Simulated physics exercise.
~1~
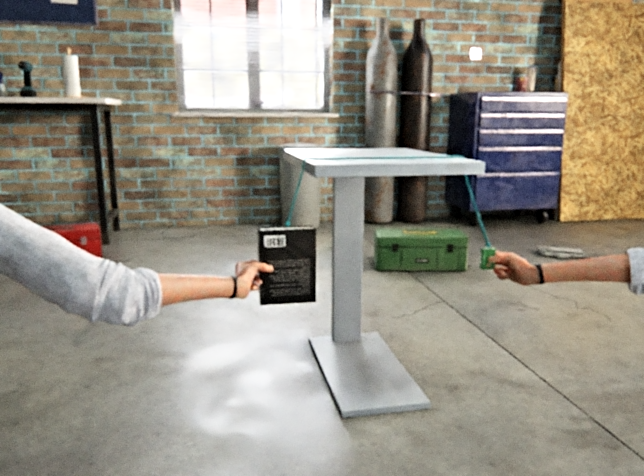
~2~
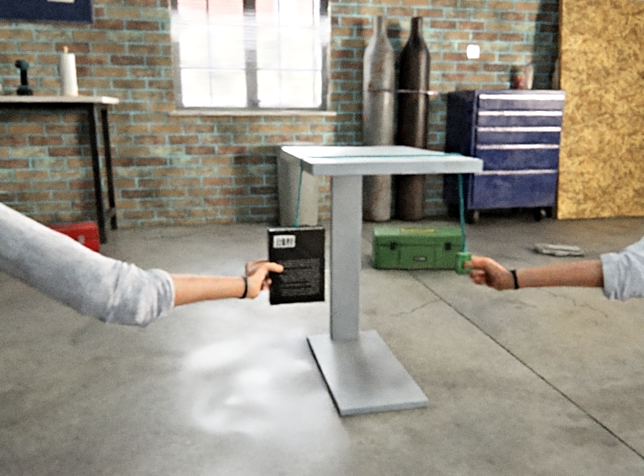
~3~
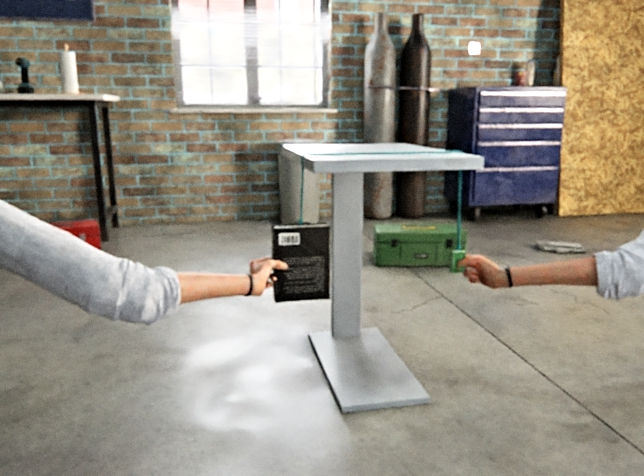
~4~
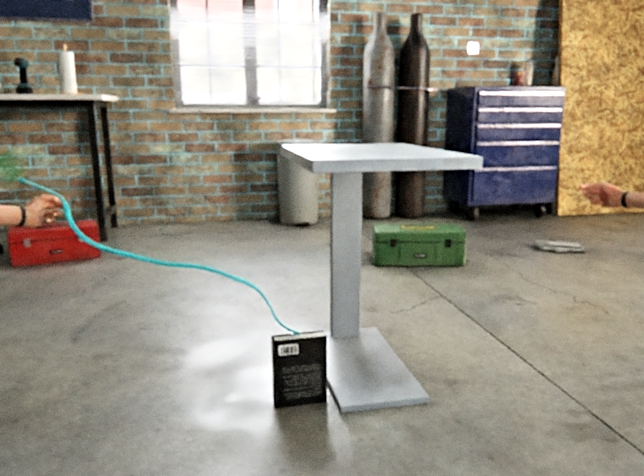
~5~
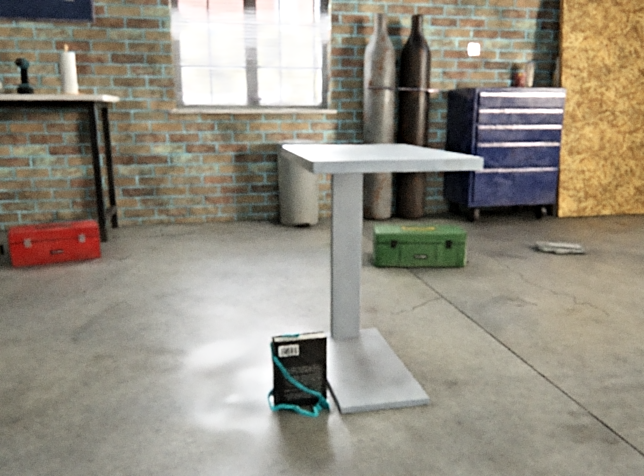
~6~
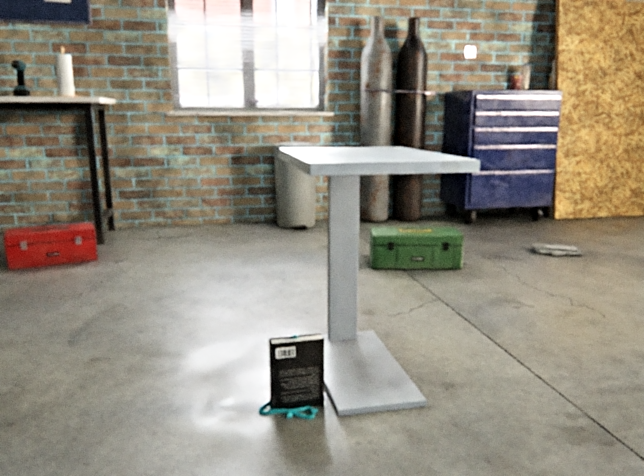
In a brick-walled workshop, two hands held a black book and a small green box joined by a teal ribbon over a table; after they let go, the book dropped to the floor, and the ribbon slid off leftwards and settled around its base.
